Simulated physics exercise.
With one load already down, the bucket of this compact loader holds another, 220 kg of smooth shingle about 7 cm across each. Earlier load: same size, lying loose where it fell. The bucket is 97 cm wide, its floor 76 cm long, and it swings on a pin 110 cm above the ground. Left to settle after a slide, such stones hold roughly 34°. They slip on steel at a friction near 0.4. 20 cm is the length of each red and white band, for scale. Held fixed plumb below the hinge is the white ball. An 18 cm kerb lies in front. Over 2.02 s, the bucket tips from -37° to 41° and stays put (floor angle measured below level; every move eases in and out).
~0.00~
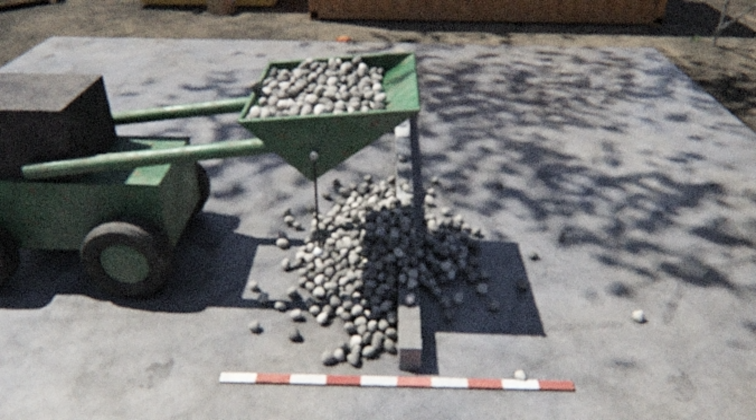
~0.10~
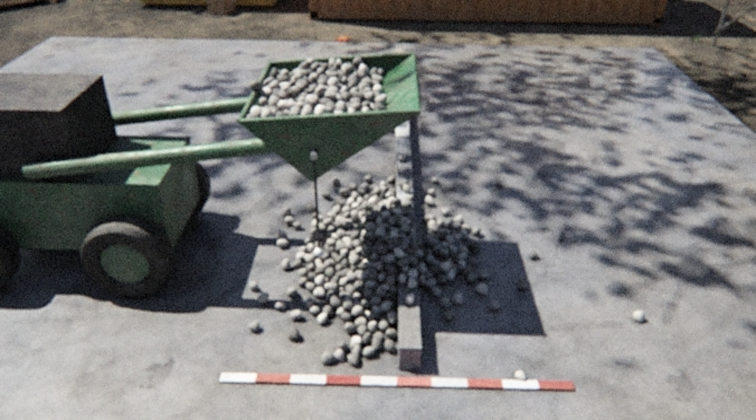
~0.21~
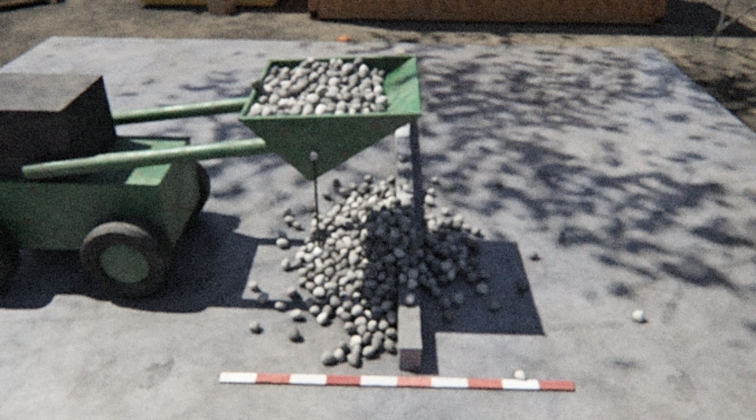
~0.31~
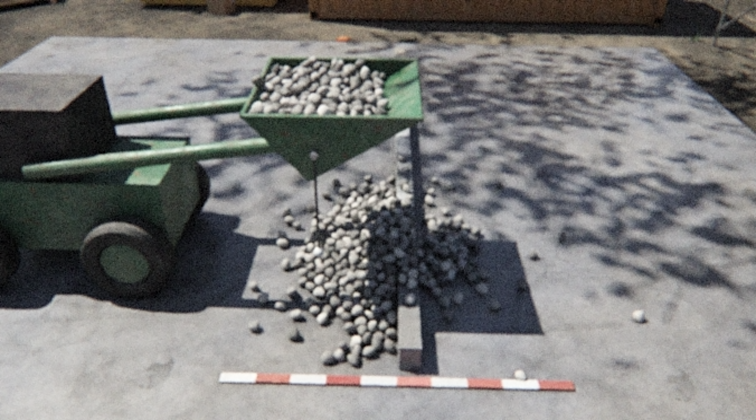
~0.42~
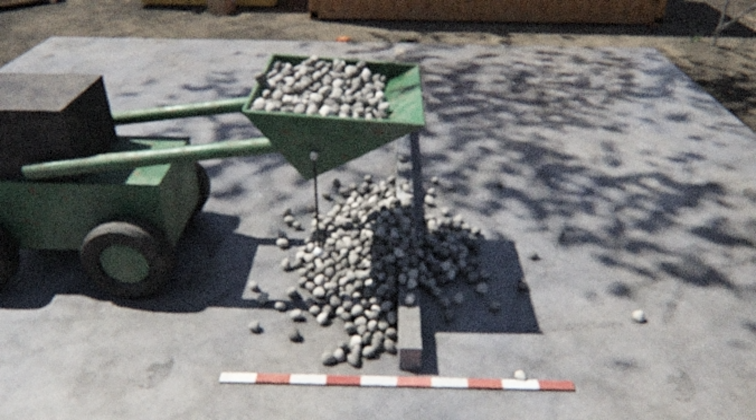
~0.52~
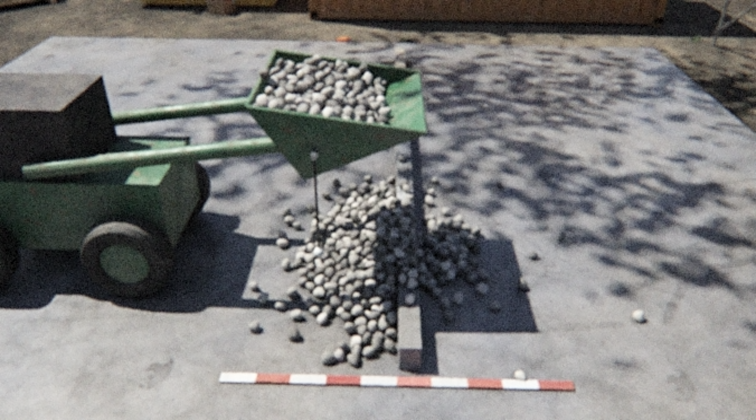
A green loader's bucket full of rounded grey stones tilted slowly, its right edge dipping slightly, while the machine stayed put and the loose pile of stones below, around a low kerb, lay still.
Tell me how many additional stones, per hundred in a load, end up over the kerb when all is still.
Some 97 in every hundred.
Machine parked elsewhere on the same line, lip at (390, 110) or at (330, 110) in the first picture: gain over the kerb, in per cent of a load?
About 70 per cent for the first, 5 per cent for the second.
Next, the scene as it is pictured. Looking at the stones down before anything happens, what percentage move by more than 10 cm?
I'd put it at about 10 per cent.
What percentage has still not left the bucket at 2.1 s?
About 10 percent is still in there.
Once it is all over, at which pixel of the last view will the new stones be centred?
In the last view, about pixel (468, 249).
After 1.5 s the floor is at 29°; in per cent of one load, 88 in the bucket, 95 on this side of the kerb, 17 over the kerb; the foremost stones are at (538, 289).
After 2.1 s the floor is at 41°; in per cent of one load, 9 in the bucket, 104 on this side of the kerb, 87 over the kerb; the foremost stones are at (537, 244).
After 2.5 s the floor is at 41°; in per cent of one load, 0 in the bucket, 91 on this side of the kerb, 109 over the kerb; the foremost stones are at (571, 248).
After 4.9 s the floor is at 41°; in per cent of one load, 0 in the bucket, 91 on this side of the kerb, 110 over the kerb; the foremost stones are at (593, 240). Net gain over the kerb, 97.
